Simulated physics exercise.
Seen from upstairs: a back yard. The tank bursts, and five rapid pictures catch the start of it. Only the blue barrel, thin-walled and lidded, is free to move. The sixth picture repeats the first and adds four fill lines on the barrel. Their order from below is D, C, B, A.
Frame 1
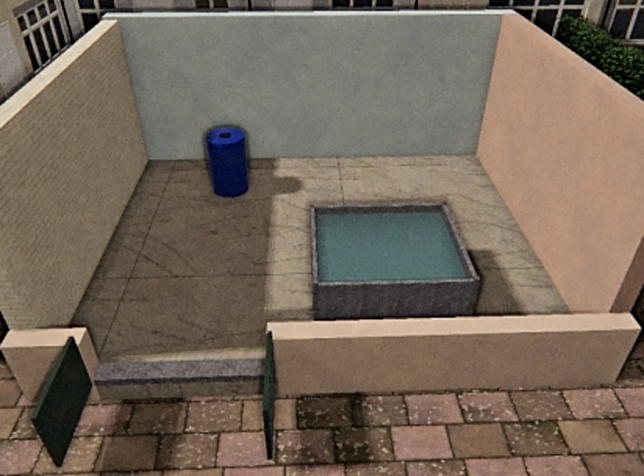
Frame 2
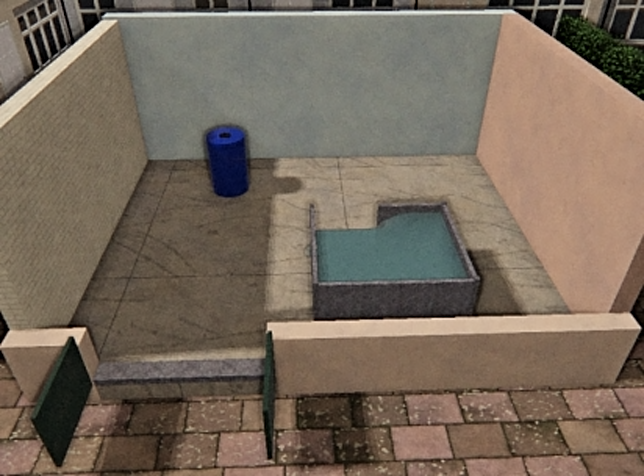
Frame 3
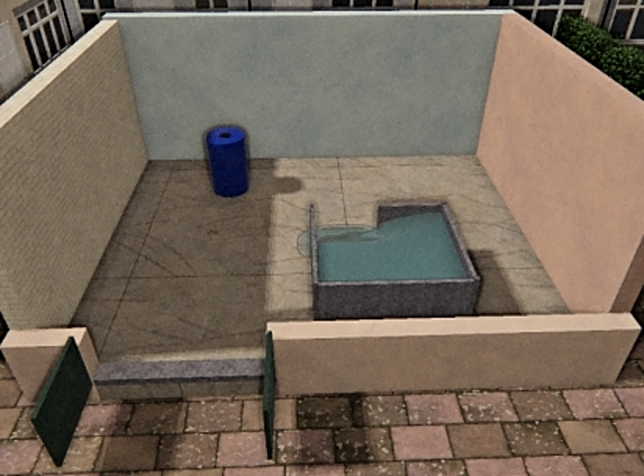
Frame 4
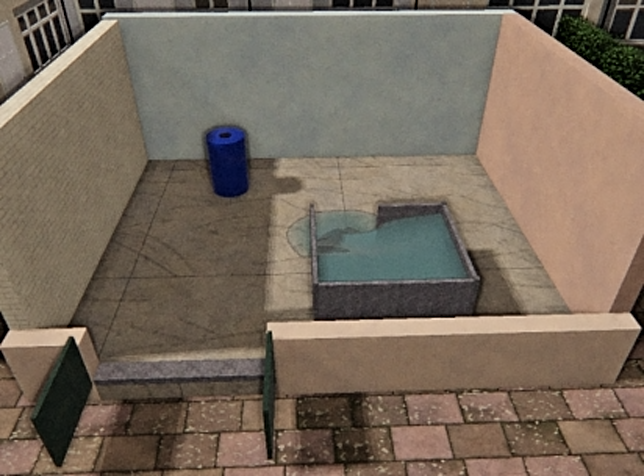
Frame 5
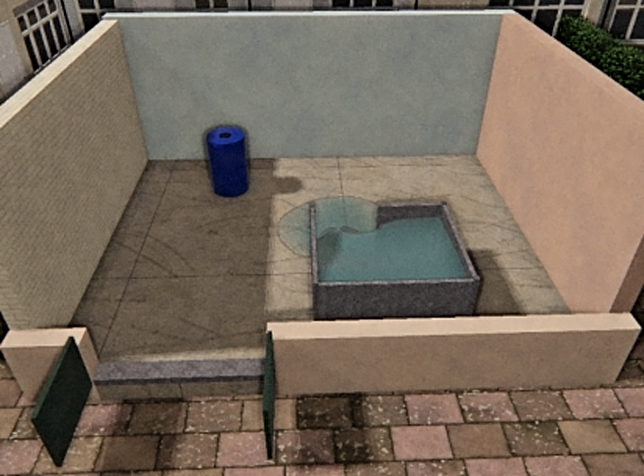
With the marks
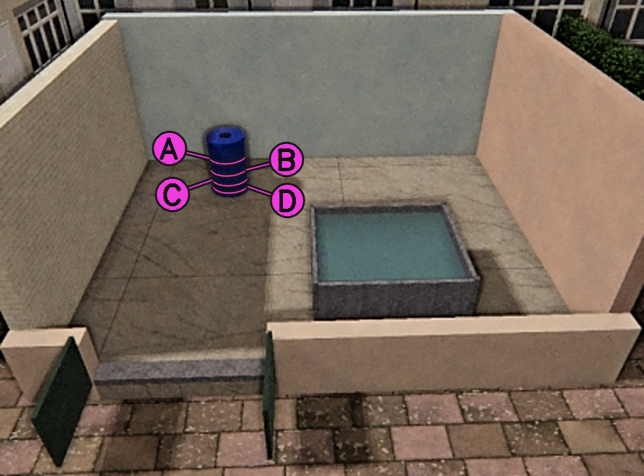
A stone tank's back corner opens, and water spreads across the paving behind it.
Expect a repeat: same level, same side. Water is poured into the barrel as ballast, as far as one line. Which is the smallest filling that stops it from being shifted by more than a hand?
The limit is C.
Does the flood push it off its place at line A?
No.
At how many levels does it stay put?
Three of the four.
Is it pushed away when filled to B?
No.
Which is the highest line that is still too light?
That would be D.
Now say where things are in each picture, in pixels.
Lid of the blue barrel at (225, 136); tank full, its middle at (386, 245); open gate at (178, 329).
Water covers 1 % of the ground, mostly out of sight from here.
Water covers 3 % of the ground, mostly out of sight from here.
Water covers 6 % of the ground and is seen nearest the barrel at (299, 227).
Lid of the blue barrel at (225, 136); water covers 8 % of the ground and is seen nearest the barrel at (298, 209).
On the marked copy, A at (225, 163); B at (227, 176); C at (228, 185); D at (229, 193); from the bottom up D, C, B, A.
With A, it does not move.
With B, it does not move.
With C, it does not move.
With D, it is pushed about 3 times its own width away.
